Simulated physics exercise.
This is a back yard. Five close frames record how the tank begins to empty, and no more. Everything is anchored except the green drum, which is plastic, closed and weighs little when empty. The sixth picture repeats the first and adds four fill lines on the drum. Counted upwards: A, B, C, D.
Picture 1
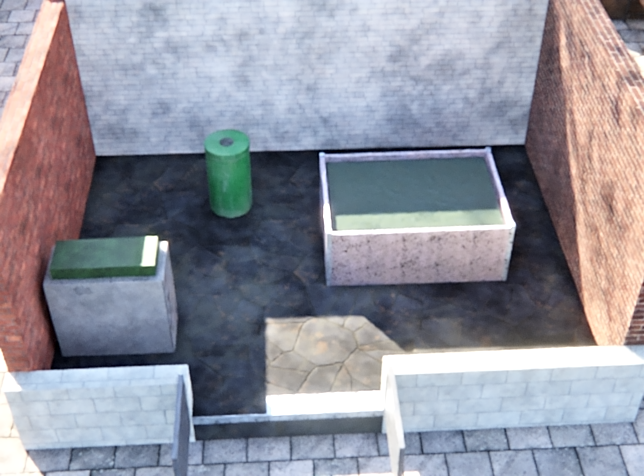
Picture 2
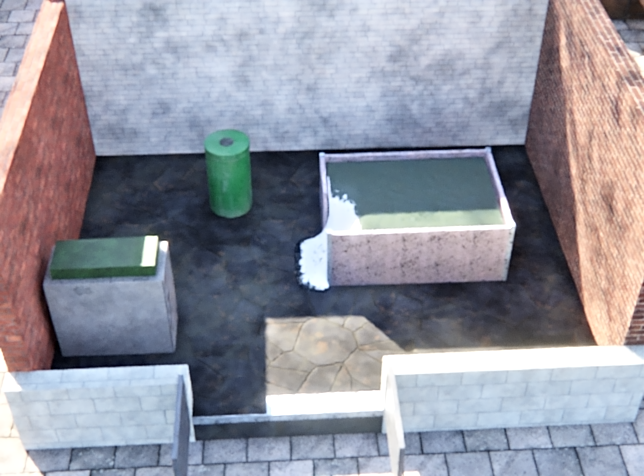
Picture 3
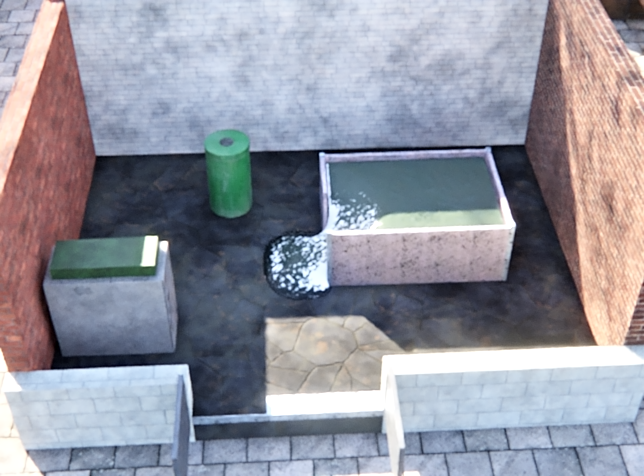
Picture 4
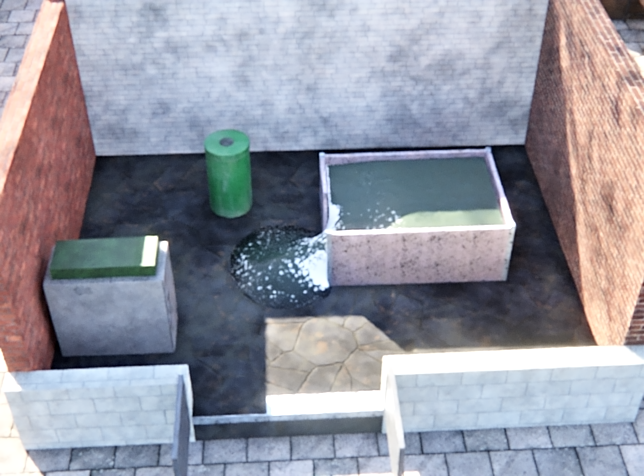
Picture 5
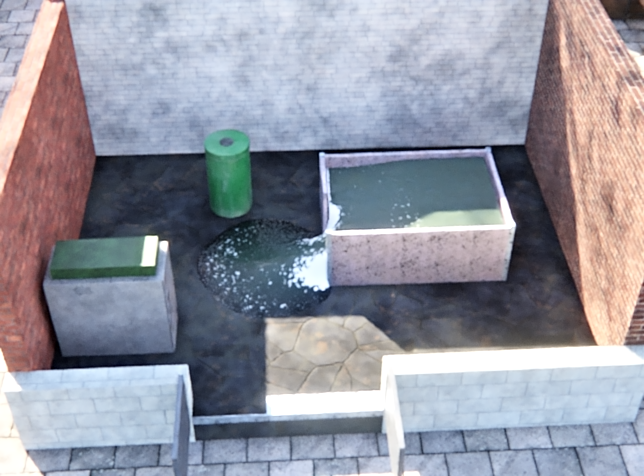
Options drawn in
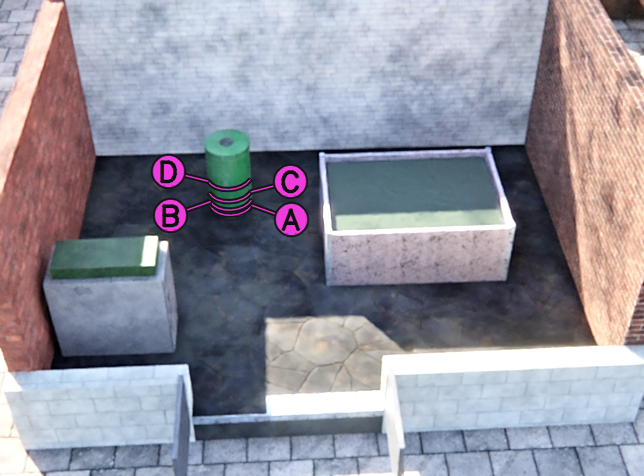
A large stone-sided tank full of dark green water stands right of centre in a walled back yard, seen from above through a camera that stays still. A green drum stands left of the tank, and a grey block with a green top sits at left, between red brick side walls. White, foaming water pours from the tank's left side, then spreads leftward across the dark paving in a widening, speckled pool.
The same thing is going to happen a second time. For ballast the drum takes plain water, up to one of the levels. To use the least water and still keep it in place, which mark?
Go for B.
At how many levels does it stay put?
Three of the four.
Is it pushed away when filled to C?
No.
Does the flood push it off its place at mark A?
Yes, that goes wrong.
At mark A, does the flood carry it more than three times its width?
No, it does not.
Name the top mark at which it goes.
Mark A.
On the marked copy, A at (231, 215); B at (230, 210); C at (229, 201); D at (228, 189); from the bottom up A, B, C, D.
Choosing A, it is pushed about twice its own width away.
Choosing B, it does not move.
Choosing C, it does not move.
Choosing D, it does not move.
